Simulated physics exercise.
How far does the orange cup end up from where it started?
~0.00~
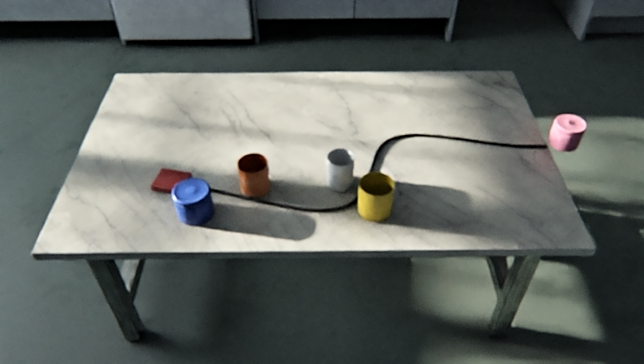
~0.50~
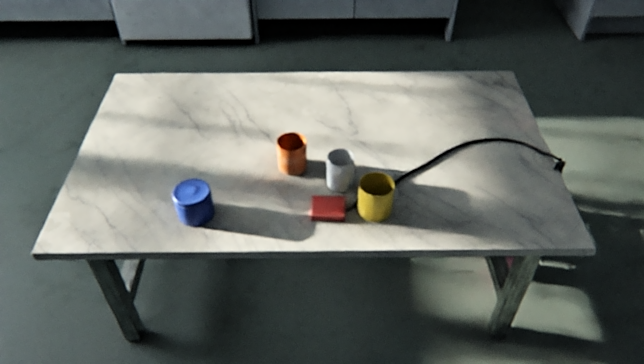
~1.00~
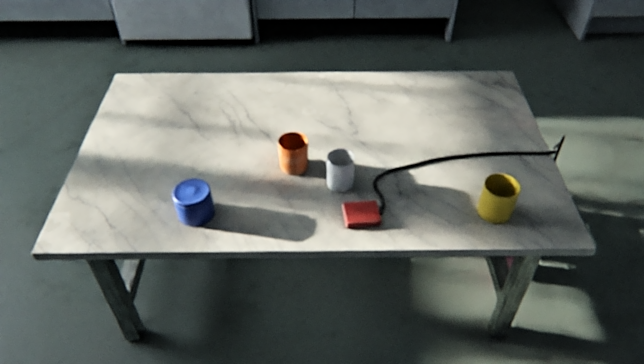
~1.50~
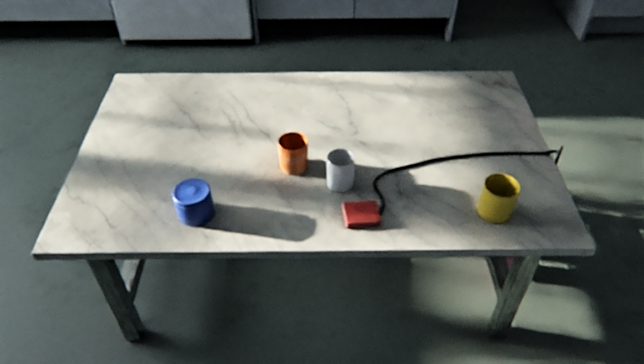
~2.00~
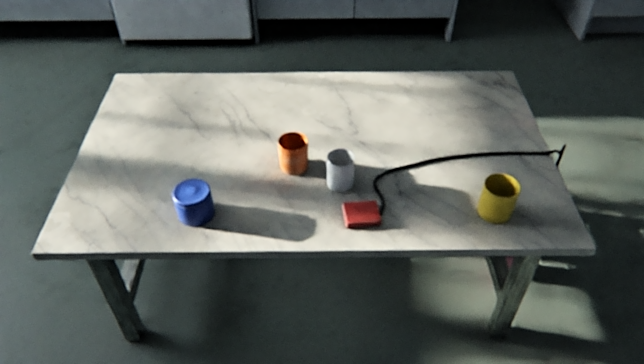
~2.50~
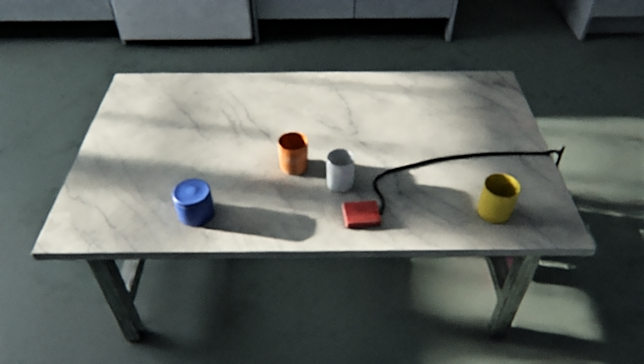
The orange cup ends up a moderate distance from its starting place, having shifted to the right and slightly toward the back of the table, where it stands near the white cup.
